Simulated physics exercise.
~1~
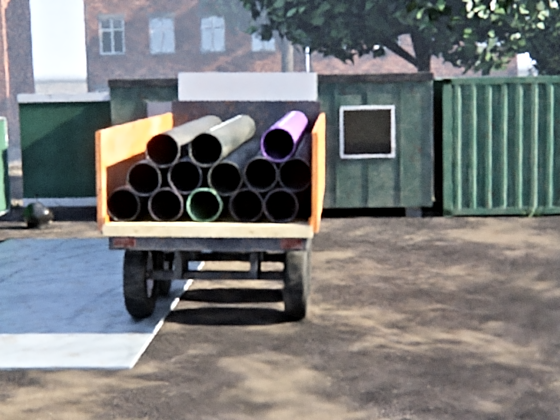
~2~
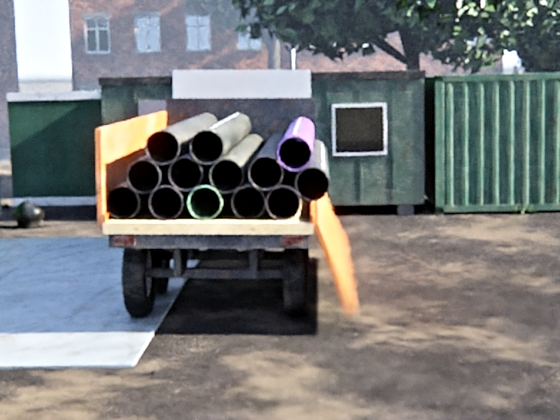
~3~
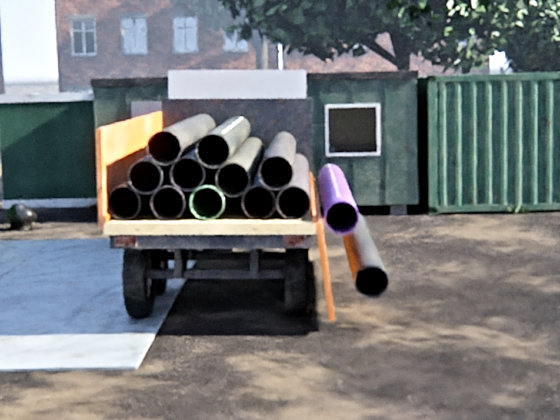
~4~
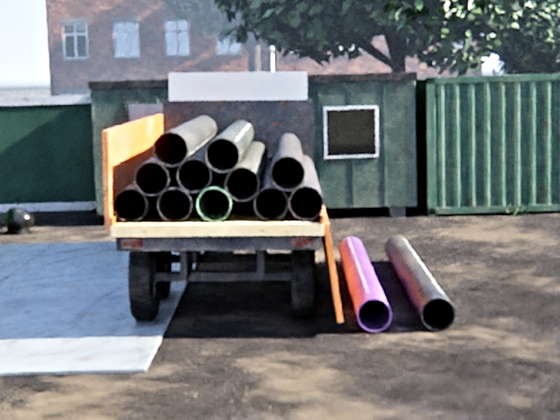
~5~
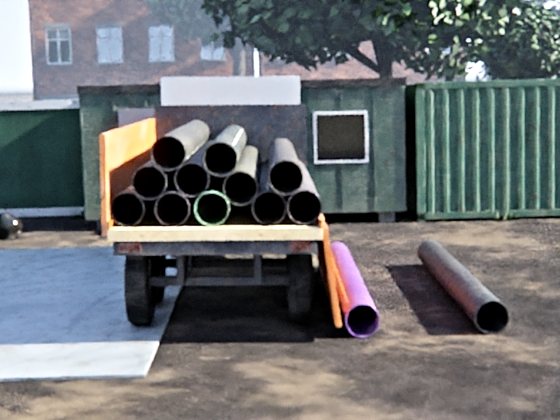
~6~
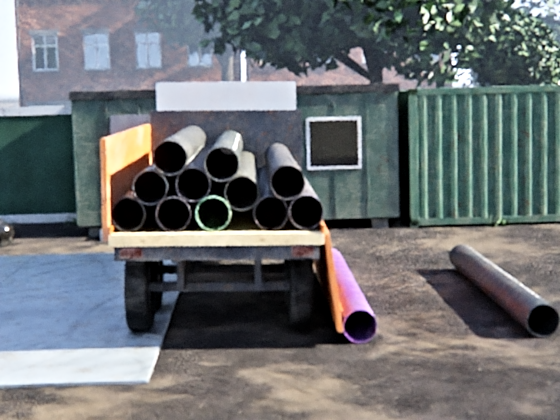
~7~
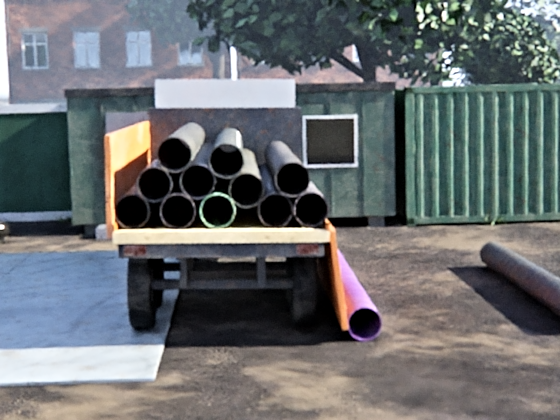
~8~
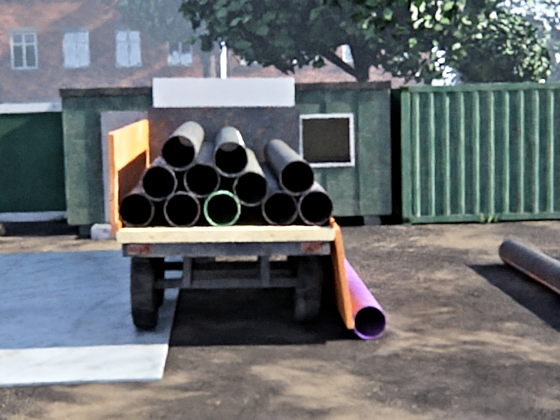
A purple pipe and a dark one rolled off the right side of a loaded flatbed as its orange side board swung down, and the dark one kept rolling right while the purple settled beside the board; the green stayed aboard.
